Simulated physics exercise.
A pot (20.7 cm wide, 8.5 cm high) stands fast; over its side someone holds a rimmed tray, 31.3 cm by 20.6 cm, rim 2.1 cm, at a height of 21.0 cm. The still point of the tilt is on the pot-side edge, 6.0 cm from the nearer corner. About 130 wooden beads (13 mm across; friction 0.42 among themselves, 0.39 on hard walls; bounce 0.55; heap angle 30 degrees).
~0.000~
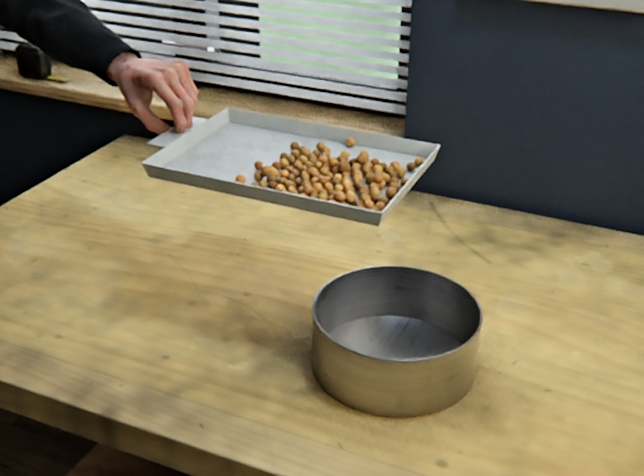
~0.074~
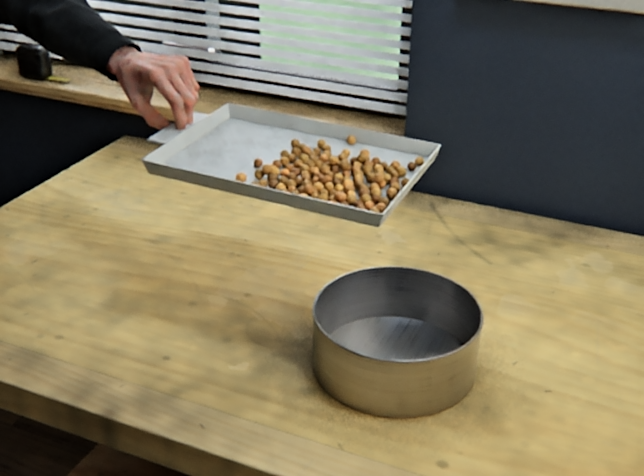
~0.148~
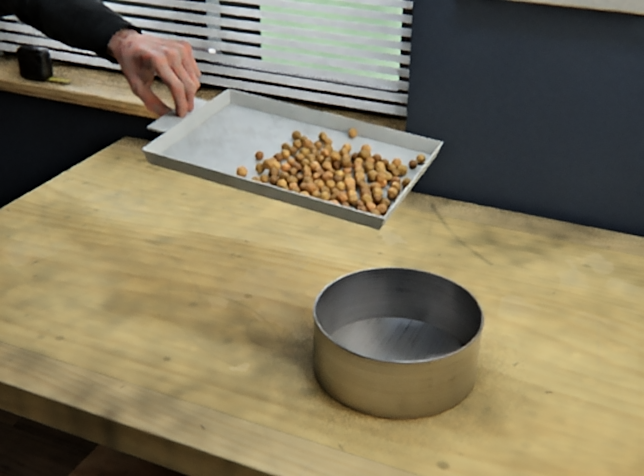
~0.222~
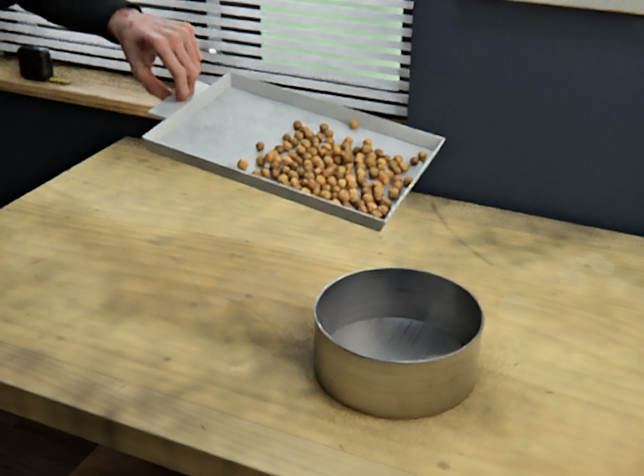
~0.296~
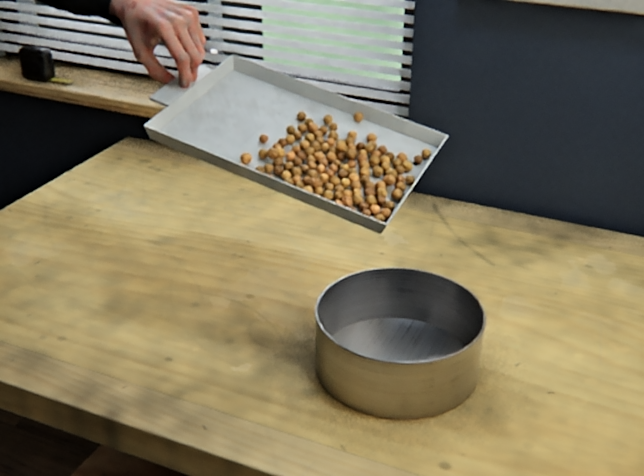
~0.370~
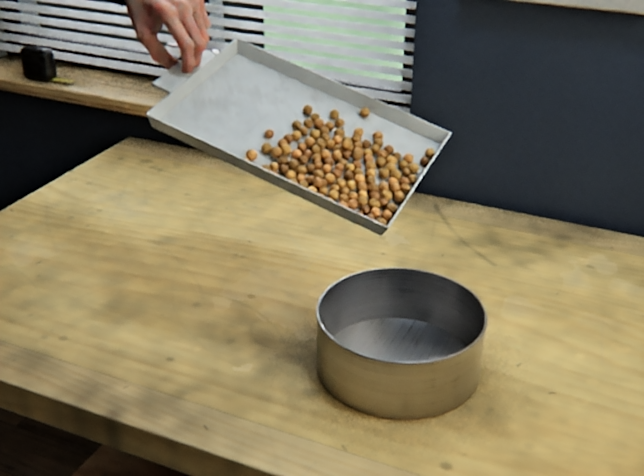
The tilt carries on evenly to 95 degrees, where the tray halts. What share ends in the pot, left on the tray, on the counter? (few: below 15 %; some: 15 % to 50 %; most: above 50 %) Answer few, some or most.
Pot most, tray few, counter few.
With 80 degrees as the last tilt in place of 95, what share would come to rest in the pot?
Then about 95 per cent.
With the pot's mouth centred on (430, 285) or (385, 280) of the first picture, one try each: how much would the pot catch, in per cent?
About 40 and 45 per cent.
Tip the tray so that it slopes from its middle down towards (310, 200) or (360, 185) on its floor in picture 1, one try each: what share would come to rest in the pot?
About 95 and 70 per cent.
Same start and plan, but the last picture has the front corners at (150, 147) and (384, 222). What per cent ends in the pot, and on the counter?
Pot 95, counter 5.
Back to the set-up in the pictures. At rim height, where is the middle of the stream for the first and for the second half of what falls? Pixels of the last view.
At about (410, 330), then at (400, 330).
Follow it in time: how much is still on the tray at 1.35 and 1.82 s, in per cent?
In turn: 95, 0.
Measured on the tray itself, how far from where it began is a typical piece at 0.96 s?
Roughly 2 cm.
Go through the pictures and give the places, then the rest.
Tray tilt 0 degrees, front corners at (148, 162) and (379, 210); middle of the pieces at (329, 177); pot at (397, 309), in the first picture.
Tray tilt 1 degrees, front corners at (148, 158) and (380, 211); middle of the pieces at (330, 176), in the second picture.
Tray tilt 5 degrees, front corners at (148, 148) and (381, 214), lowest corner right front; middle of the pieces at (331, 172), in the third picture.
Tray tilt 10 degrees, front corners at (149, 136) and (382, 217), lowest corner right front; middle of the pieces at (332, 168), in the fourth picture.
Tray tilt 14 degrees, front corners at (151, 125) and (384, 220), lowest corner right front; middle of the pieces at (336, 164), in the fifth picture.
Tray tilt 19 degrees, front corners at (153, 113) and (386, 223), lowest corner right front; middle of the pieces at (342, 163); pot at (401, 311). Its pace works out near 60 degrees a second, in the sixth picture.
After 0.96 s, tilt 55 degrees; the tray holds 100 %, the pot 0 %.
Then, at 1.35 s, tilt 79 degrees; the tray holds 95 %, the pot 0 %.
After 1.82 s, tilt 95 degrees; the tray holds 0 %, the pot 95 %.
By 2.5 s all is still; pot 100 %, tray 0 %, counter 0 %.
